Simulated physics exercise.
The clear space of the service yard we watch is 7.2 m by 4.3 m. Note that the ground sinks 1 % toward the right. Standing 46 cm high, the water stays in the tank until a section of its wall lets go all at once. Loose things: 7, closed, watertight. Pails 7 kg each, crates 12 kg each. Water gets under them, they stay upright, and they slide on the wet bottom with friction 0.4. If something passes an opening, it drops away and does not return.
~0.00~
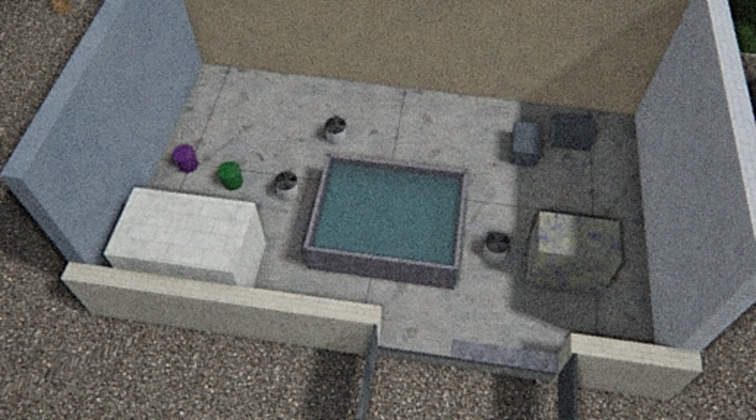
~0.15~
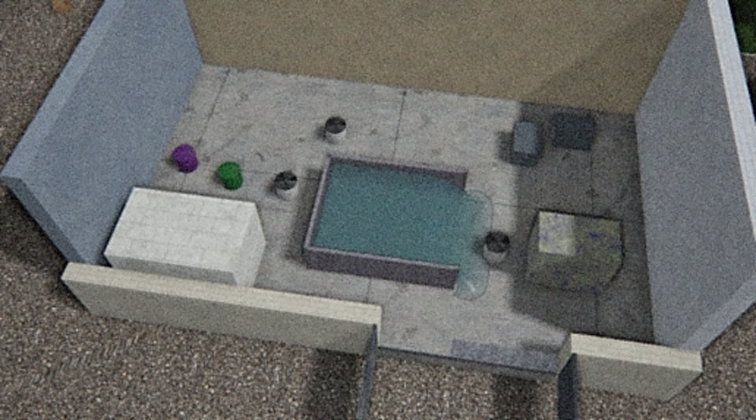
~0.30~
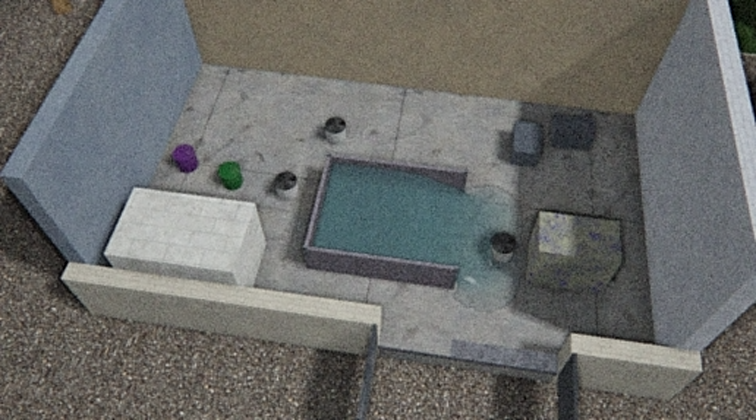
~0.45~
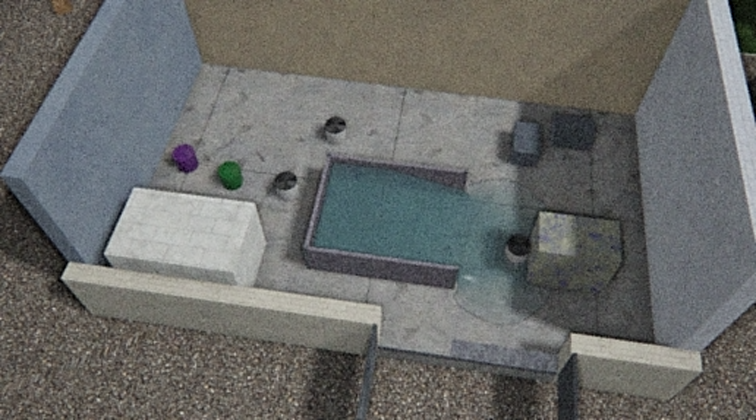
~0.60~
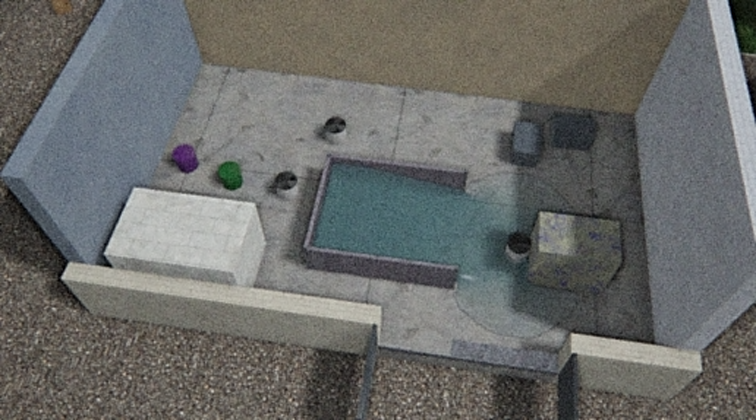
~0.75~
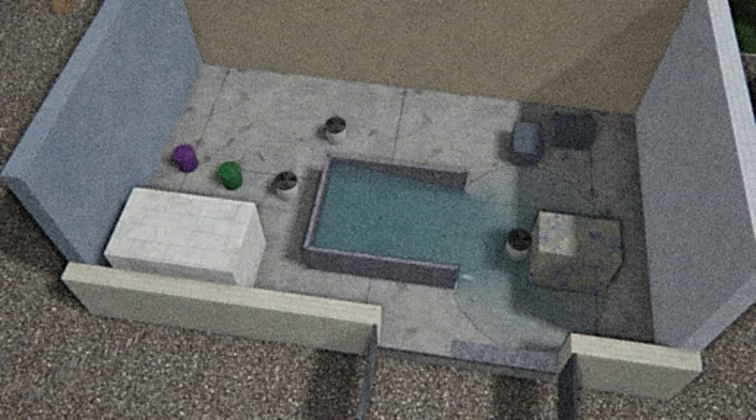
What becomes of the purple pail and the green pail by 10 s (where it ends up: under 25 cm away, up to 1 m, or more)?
The purple pail remains almost where it was, and the green pail remains almost where it was.
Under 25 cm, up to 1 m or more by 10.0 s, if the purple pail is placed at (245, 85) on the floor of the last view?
Observed: Object is barely disturbed.
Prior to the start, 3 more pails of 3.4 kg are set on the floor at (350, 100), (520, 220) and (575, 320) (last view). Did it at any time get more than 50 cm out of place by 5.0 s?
So that's within the threshold, beyond the threshold and beyond the threshold, in that sequence.
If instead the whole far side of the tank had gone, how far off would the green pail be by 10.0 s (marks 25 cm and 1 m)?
The green pail simply stays where it is.
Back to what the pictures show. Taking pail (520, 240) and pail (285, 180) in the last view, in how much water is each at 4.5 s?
Depths: Near 12 cm, then near 0 cm.
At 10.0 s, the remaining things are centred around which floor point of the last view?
Roughly at (324, 152).
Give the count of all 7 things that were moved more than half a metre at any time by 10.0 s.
By my count, 3.
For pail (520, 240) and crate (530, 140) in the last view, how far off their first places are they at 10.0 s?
In turn: 200 cm, 150 cm.
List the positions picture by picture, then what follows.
In the first frame, the purple pail at (183, 153), on the bottom; the green pail at (229, 170), on the bottom; water covers 2.8 m2; 0 of 7 have shifted.
In the second frame, the purple pail at (183, 153), on the bottom; the green pail at (229, 170), on the bottom; 3.5 m2 under water; 0 of 7 have shifted.
In the third frame, the purple pail at (183, 153) rests on the ground; the green pail at (229, 170) rests on the ground; water covers 4.3 m2; 1 of 7 have shifted.
In the fourth frame, the purple pail at (183, 153), on the bottom; the green pail at (229, 170) rests on the ground; 5.1 m2 under water; 1 of 7 have shifted.
In the fifth frame, the purple pail at (183, 153) rests on the ground; the green pail at (229, 170) rests on the ground; water covers 6.1 m2; 1 of 7 have shifted.
In the sixth frame, the purple pail at (183, 153) rests on the ground; the green pail at (229, 170) rests on the ground; water covers 7.2 m2; 1 of 7 have shifted.
After 2.0 s the purple pail is near (183, 153), 0.0 m from its start, aground; the green pail is near (229, 170), 0.0 m from its start, aground; 0 of 7 are out; 1 afloat.
After 4.5 s the purple pail is near (183, 153), 0.0 m from its start, aground; the green pail is near (229, 170), 0.0 m from its start, aground; 0 of 7 are out; 2 afloat.
After 7.0 s the purple pail is near (183, 153), 0.0 m from its start, aground; the green pail is near (229, 170), 0.0 m from its start, aground; 0 of 7 are out; 0 afloat.
After 10.0 s the purple pail is near (183, 153), 0.0 m from its start, aground; the green pail is near (229, 170), 0.0 m from its start, aground; 0 of 7 are out; 0 afloat.
